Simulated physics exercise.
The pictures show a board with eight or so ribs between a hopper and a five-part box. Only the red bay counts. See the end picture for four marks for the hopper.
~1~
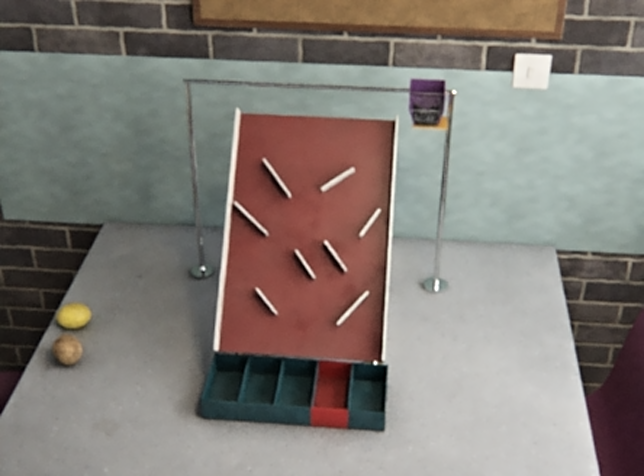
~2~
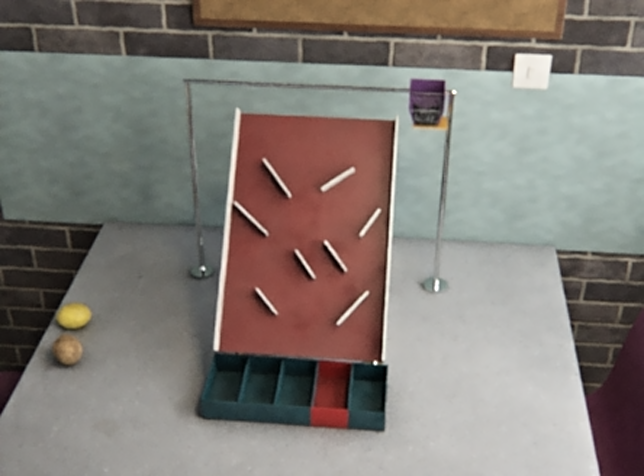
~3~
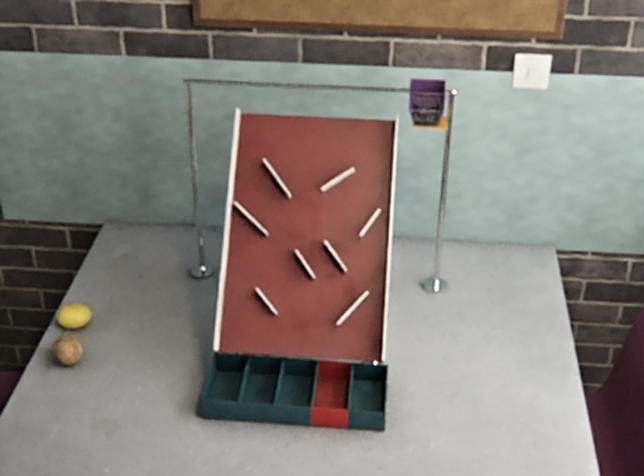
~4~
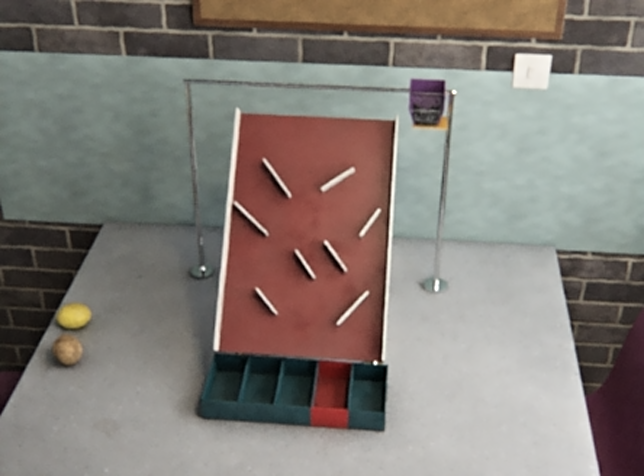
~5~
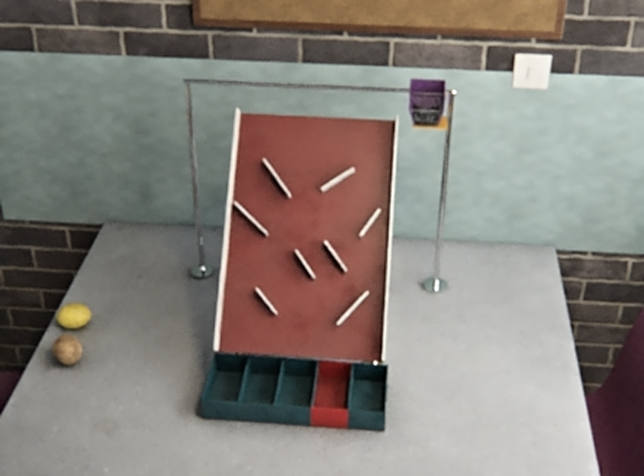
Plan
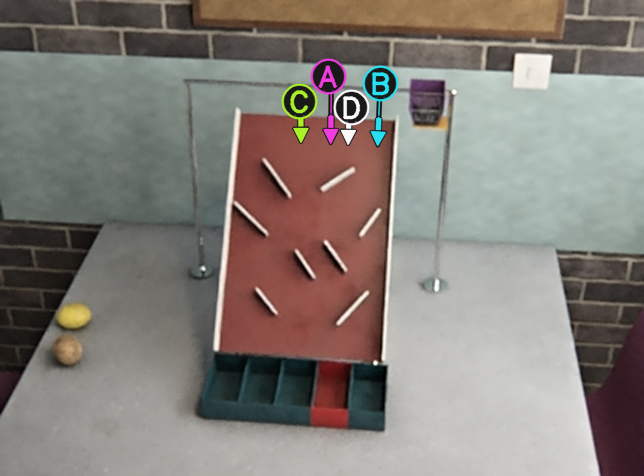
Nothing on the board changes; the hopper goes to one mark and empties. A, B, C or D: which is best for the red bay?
The answer is mark C.
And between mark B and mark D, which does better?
Here it is mark D.
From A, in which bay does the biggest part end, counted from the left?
The third from the left.
On the marked copy, mark A meets the board at (330, 138); mark B meets the board at (377, 140); mark C meets the board at (301, 137); mark D meets the board at (348, 139).
Choosing A, roughly a third in the red bay, roughly half in other bays, about a tenth held on the board.
Choosing B, about a tenth in the red bay, the larger part in other bays, about a tenth outside the box.
Choosing C, roughly half in the red bay, roughly half in other bays.
Choosing D, roughly a third in the red bay, roughly half in other bays, about a tenth held on the board.
